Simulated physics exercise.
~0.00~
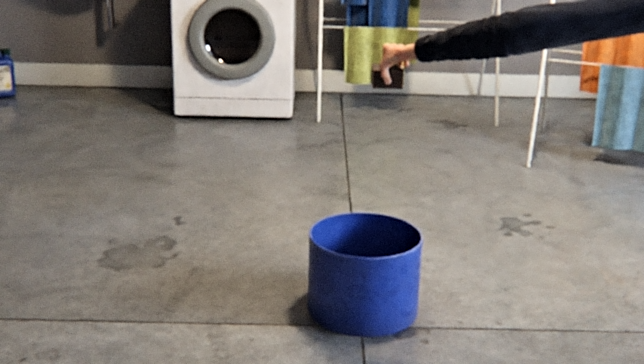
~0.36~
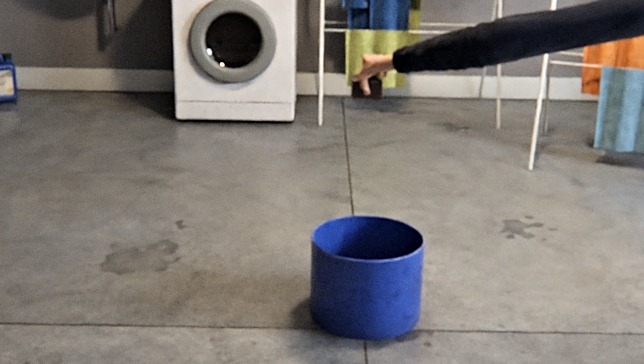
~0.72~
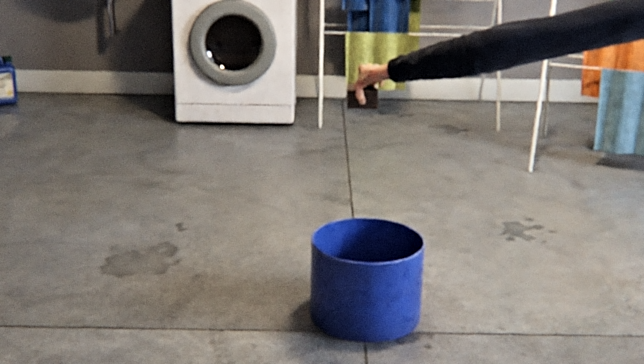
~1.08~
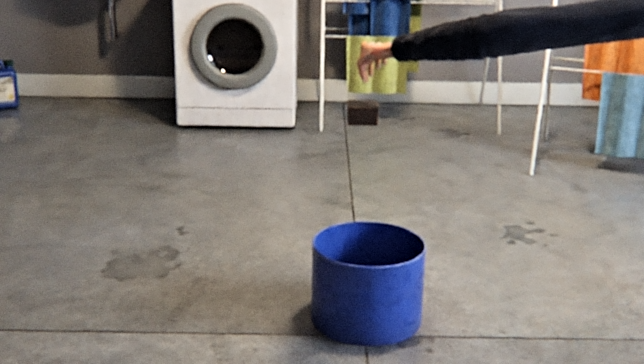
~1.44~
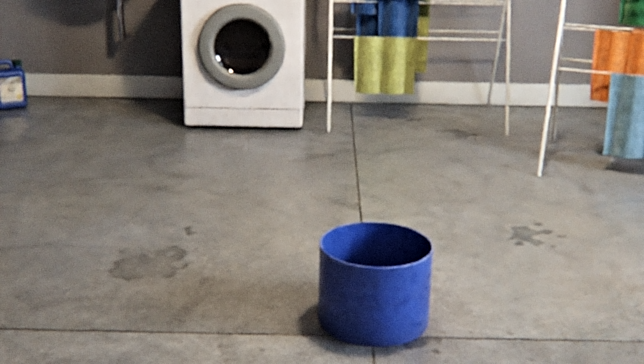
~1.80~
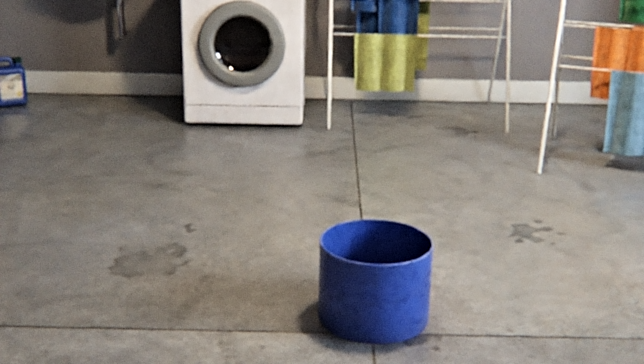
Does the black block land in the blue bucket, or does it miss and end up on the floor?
It lands in the bucket. After the hand lets go, the block drops out of sight inside and none of it shows on the floor.
